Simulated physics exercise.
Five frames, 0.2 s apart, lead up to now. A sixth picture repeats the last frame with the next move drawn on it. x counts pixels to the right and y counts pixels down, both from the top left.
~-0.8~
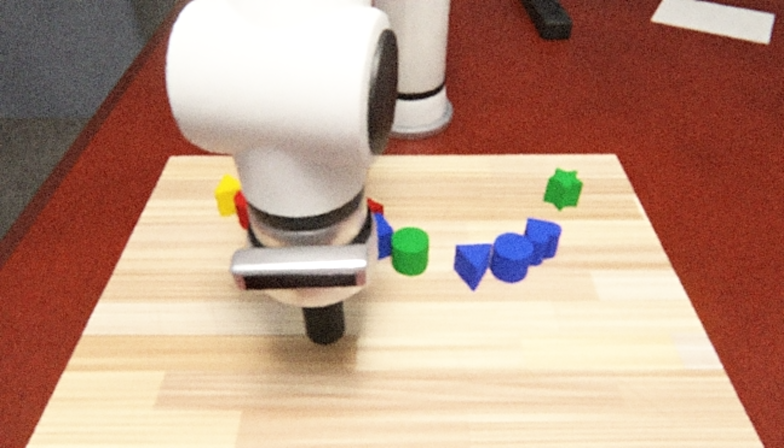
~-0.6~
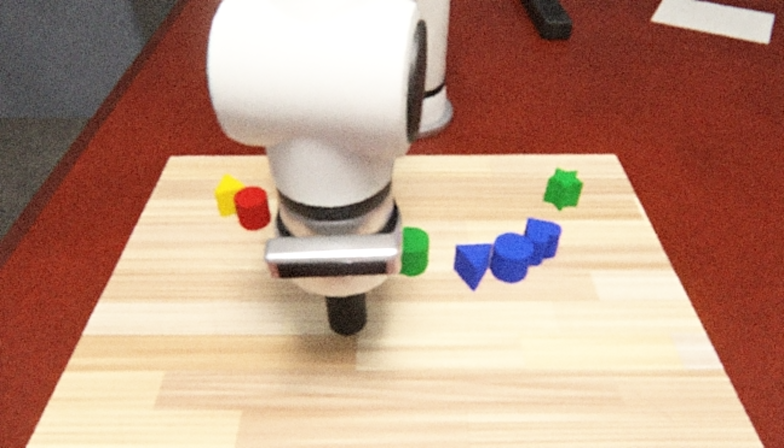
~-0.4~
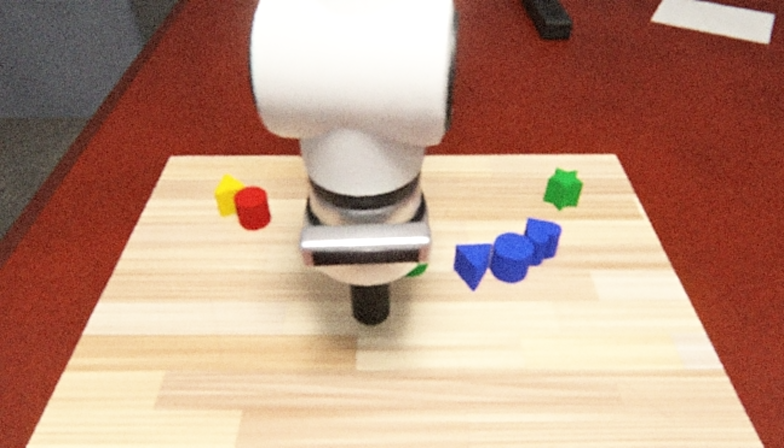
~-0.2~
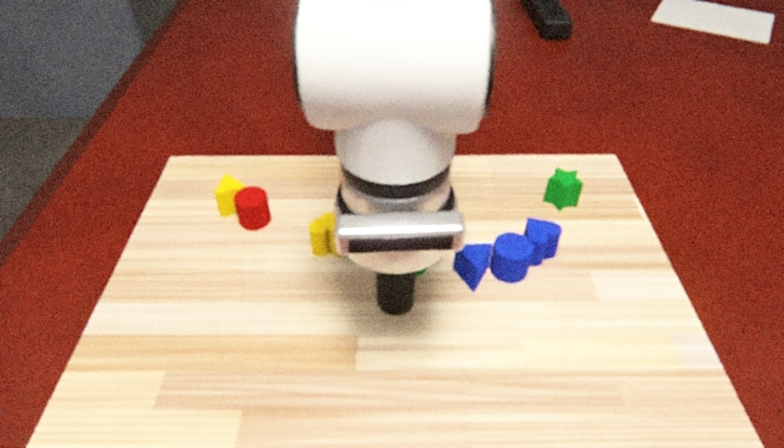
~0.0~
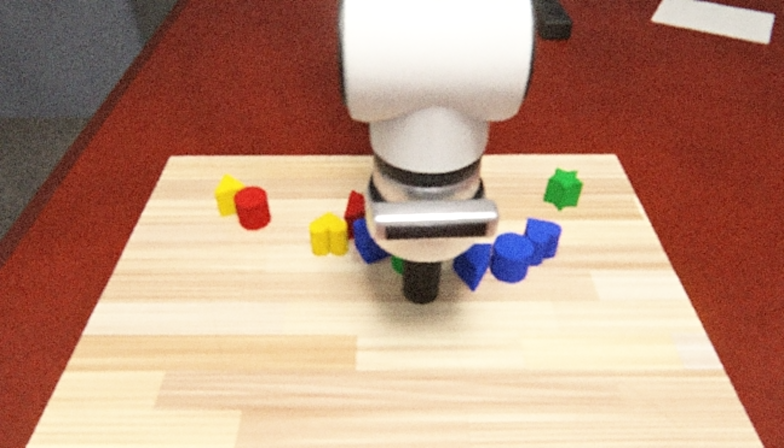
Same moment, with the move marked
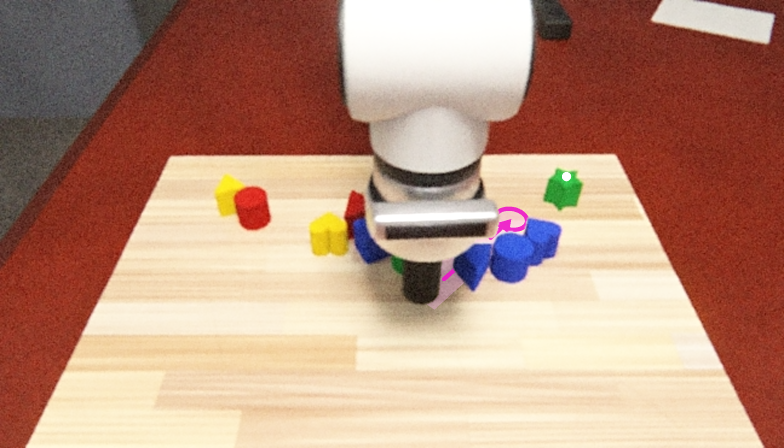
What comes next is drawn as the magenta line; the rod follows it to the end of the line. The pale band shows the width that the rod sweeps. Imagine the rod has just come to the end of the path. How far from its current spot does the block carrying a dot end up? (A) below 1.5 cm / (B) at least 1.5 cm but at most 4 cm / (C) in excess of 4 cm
The one that fits is A, below 1.5 cm.
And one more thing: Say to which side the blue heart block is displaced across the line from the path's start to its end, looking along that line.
Pushed right.
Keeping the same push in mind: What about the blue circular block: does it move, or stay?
The blue circular block changes place.
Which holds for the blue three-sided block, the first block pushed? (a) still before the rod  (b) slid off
That would be b.
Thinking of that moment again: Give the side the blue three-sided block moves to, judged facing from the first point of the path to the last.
It moves right.
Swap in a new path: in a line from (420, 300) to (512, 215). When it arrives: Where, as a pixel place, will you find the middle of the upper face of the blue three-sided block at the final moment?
It should be at (522, 222) by then.
Drawn move, from (420, 300) to (511, 219); the dot is on the green star block.
The first path, step by step. One third of the way, rod (456, 261); blue three-sided block (487, 242); blue circular block (525, 244); blue heart block (549, 228), turned 25° anticlockwise.
Two thirds of the way, rod (486, 234); blue three-sided block (518, 220), turned 40° clockwise; blue circular block (529, 244); blue heart block (559, 229), turned 25° anticlockwise.
At the end, rod (513, 210); blue three-sided block (538, 209), turned 70° clockwise; blue circular block (529, 244); blue heart block (569, 230), turned 15° clockwise; green star block still.
